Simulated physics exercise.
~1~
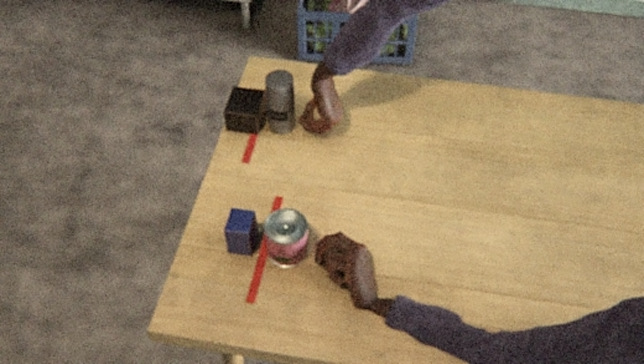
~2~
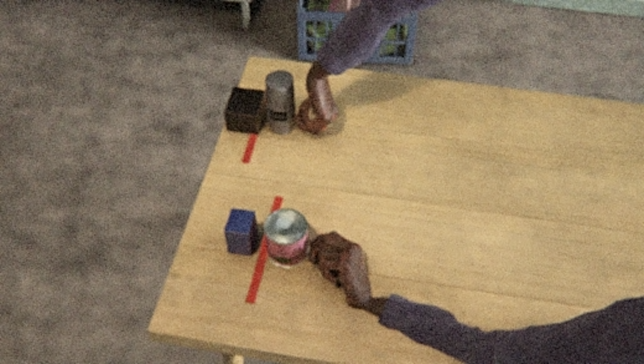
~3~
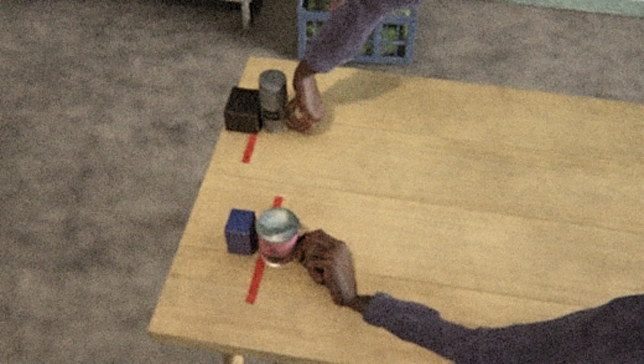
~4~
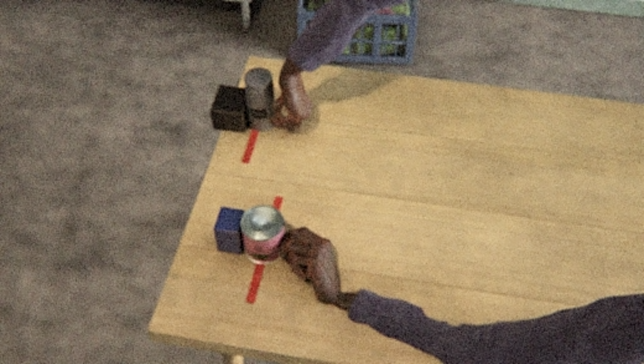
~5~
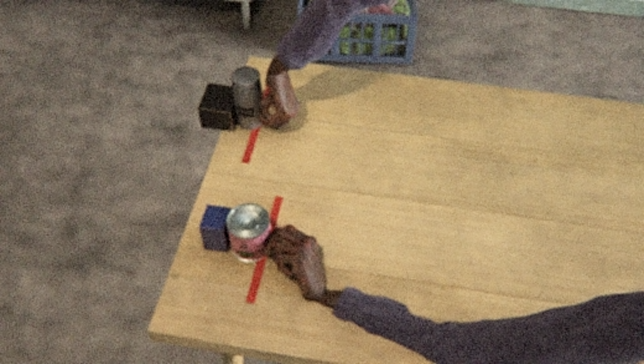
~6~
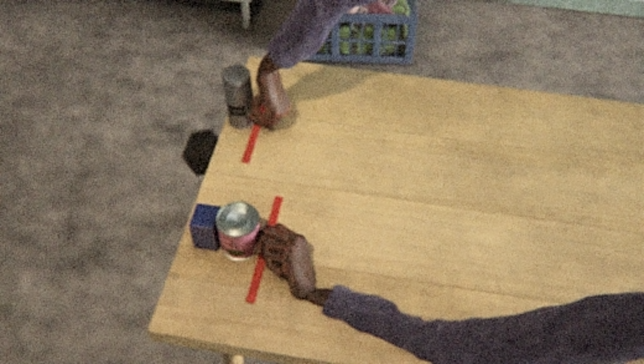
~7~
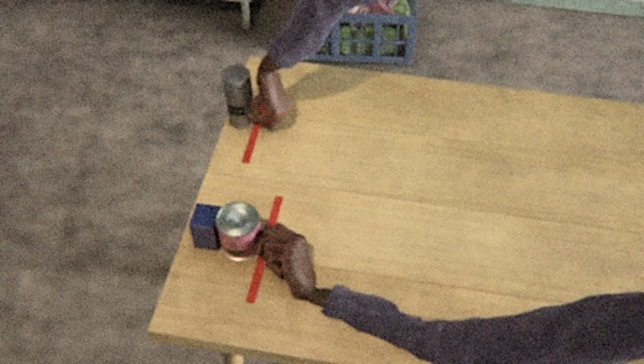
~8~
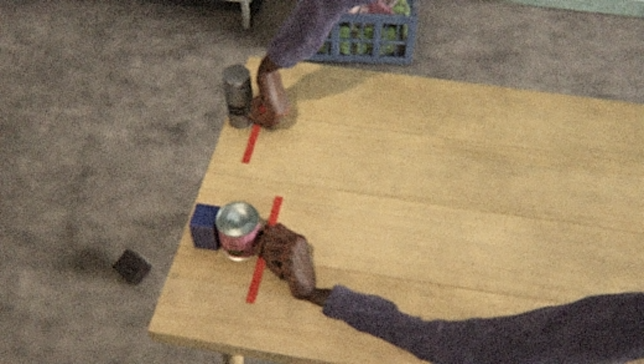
We see two hands slowly push a grey jar and a pink pot leftward across a wooden table, moving a black block and a blue block ahead of them. The black block tips off the edge and falls to the floor, while the blue block stays on the table.
